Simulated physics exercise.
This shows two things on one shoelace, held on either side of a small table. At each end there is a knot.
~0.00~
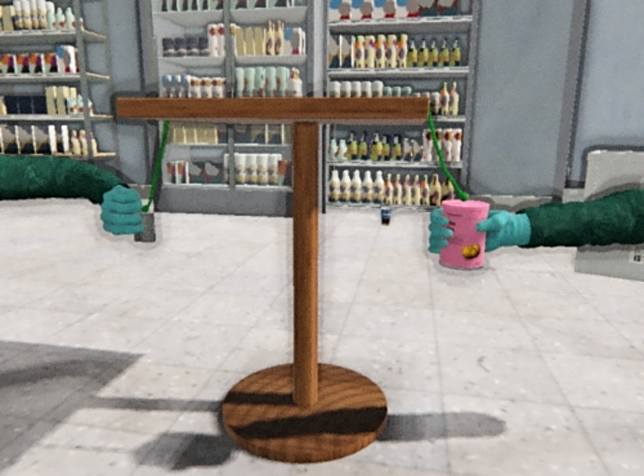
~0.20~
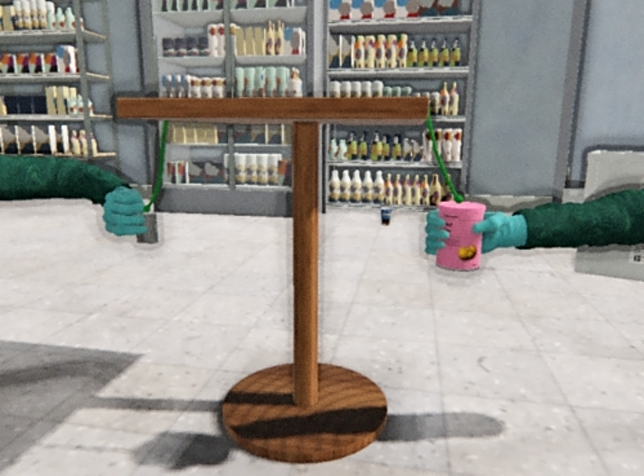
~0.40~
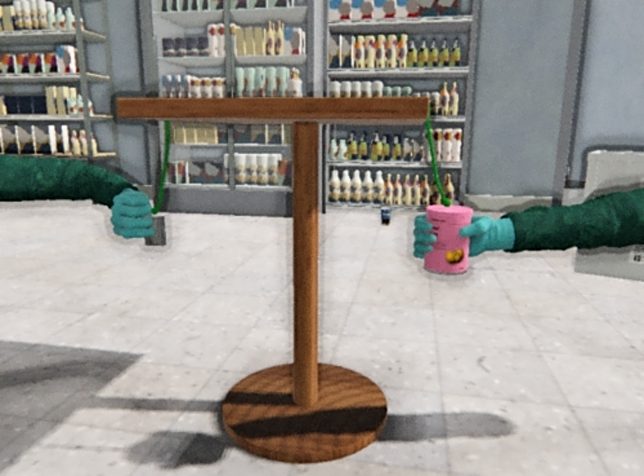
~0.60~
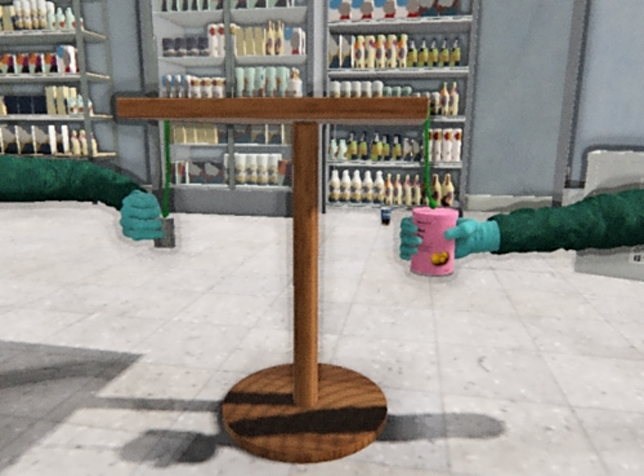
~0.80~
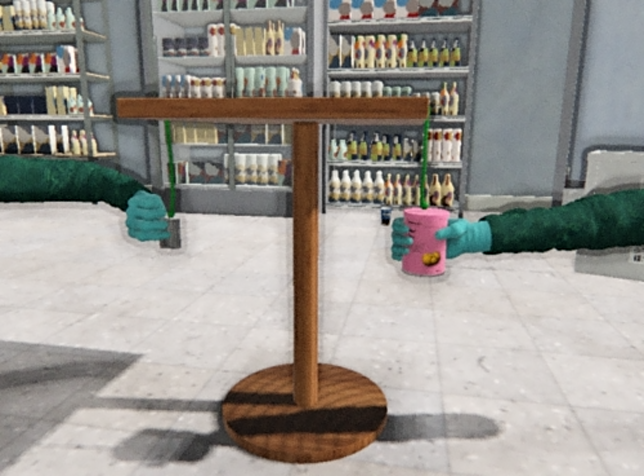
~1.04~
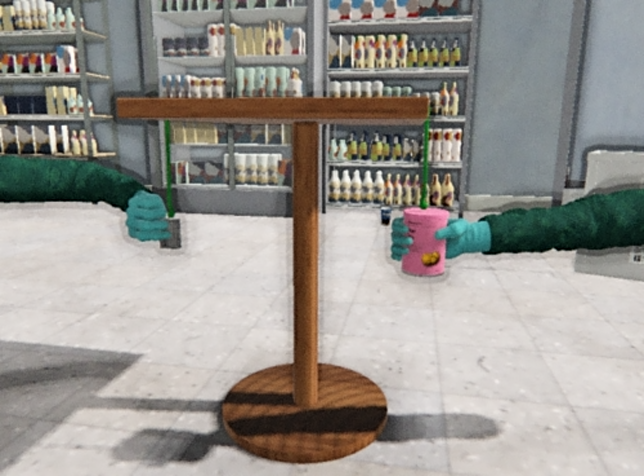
In a shop, two gloved hands move a small grey object and pink tin inward.
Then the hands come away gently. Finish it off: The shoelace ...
The shoelace is dragged right.
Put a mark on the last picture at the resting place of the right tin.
Near (410, 432).
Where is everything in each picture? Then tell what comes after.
The first frame shows left matchbox (144, 228); right tin (463, 234); shoelace over the top (281, 103).
The second frame shows left matchbox (146, 228); right tin (460, 236).
The third frame shows left matchbox (155, 231); right tin (447, 239).
The fourth frame shows left matchbox (164, 233); right tin (433, 241).
The fifth frame shows left matchbox (170, 234); right tin (424, 242).
The sixth frame shows left matchbox (170, 234); right tin (424, 242); shoelace over the top (281, 103).
After 1.42 s, left matchbox pulled up onto the top; right tin lower near (414, 375).
After 1.74 s, left matchbox down on the floor; right tin down on the floor near (398, 429).
At rest, left matchbox down on the floor; right tin down on the floor near (410, 432). The shoelace runs down on the right.
